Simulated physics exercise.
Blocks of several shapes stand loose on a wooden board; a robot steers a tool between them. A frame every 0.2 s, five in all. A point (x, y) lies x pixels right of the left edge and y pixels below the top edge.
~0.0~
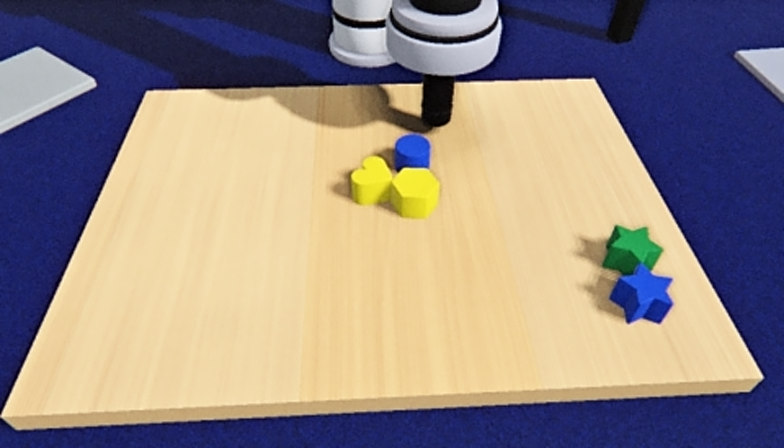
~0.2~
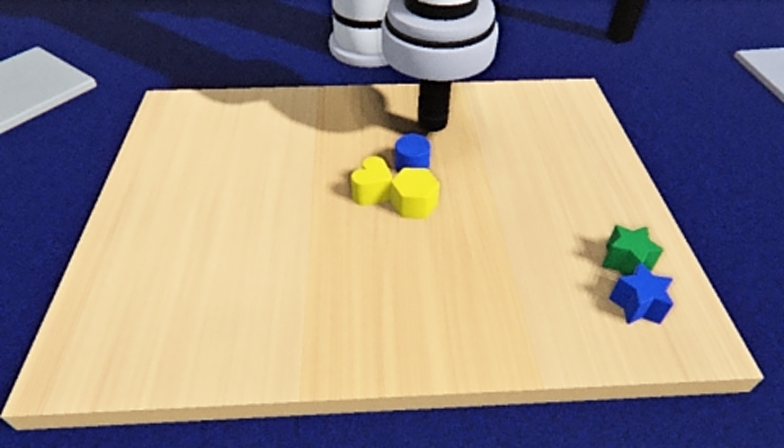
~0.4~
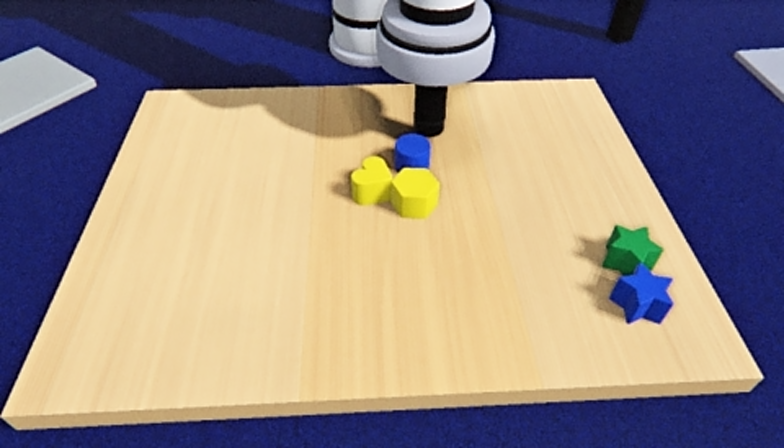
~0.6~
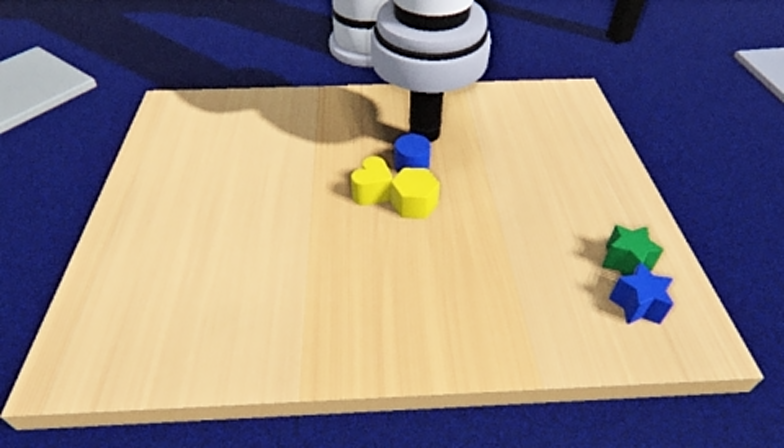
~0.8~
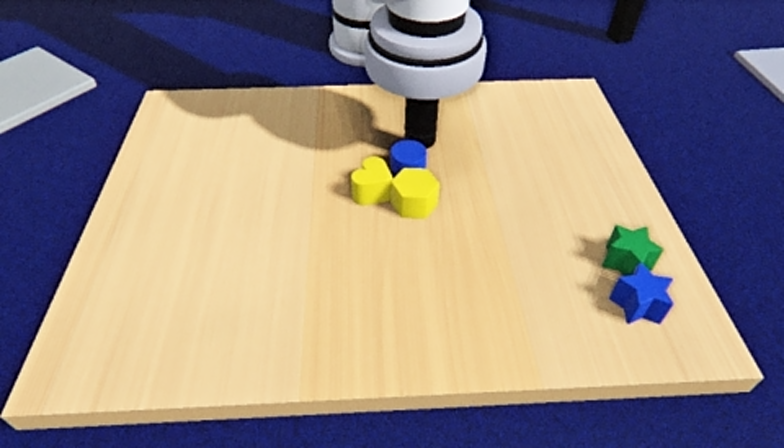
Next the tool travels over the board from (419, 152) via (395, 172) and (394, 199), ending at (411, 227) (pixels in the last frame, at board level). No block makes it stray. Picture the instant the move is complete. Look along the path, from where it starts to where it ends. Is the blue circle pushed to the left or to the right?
It shifts rightward.
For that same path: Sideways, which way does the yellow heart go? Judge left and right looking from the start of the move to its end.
Answer: Rightward.
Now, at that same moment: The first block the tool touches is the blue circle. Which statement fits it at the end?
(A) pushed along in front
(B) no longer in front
It's B.
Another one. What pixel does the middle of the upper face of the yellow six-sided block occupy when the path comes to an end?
If I read the scene right, the answer is (442, 228).
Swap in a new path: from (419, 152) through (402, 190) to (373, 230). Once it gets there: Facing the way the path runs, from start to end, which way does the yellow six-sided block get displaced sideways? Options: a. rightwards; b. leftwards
b (leftwards)
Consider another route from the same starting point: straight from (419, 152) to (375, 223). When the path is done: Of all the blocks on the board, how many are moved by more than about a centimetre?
I reckon the push displaces three or more of the blocks by more than 1 cm.
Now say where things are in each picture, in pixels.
Tip of the tool (436, 119), middles of tops, yellow heart (372, 171), blue circle (413, 144), yellow six-sided block (415, 182), in the first picture.
Tool (432, 124), nothing pushed, in the second picture.
Tool (429, 129), nothing pushed, in the third picture.
Tool (425, 135), nothing pushed, in the fourth picture.
Tool (420, 141), yellow heart (372, 171), blue circle (409, 151), yellow six-sided block (415, 182), in the fifth picture.
The first path, step by step. One third of the way, tool (395, 161); yellow heart (353, 186); blue circle (386, 173); yellow six-sided block (414, 194), turned 50° anticlockwise.
Two thirds of the way, tool (395, 188); yellow heart (338, 196), turned 20° clockwise; blue circle (375, 200); yellow six-sided block (417, 204), turned 80° anticlockwise.
At the end, tool (411, 216); yellow heart (338, 196), turned 25° clockwise; blue circle (374, 215); yellow six-sided block (442, 228), turned 105° anticlockwise.
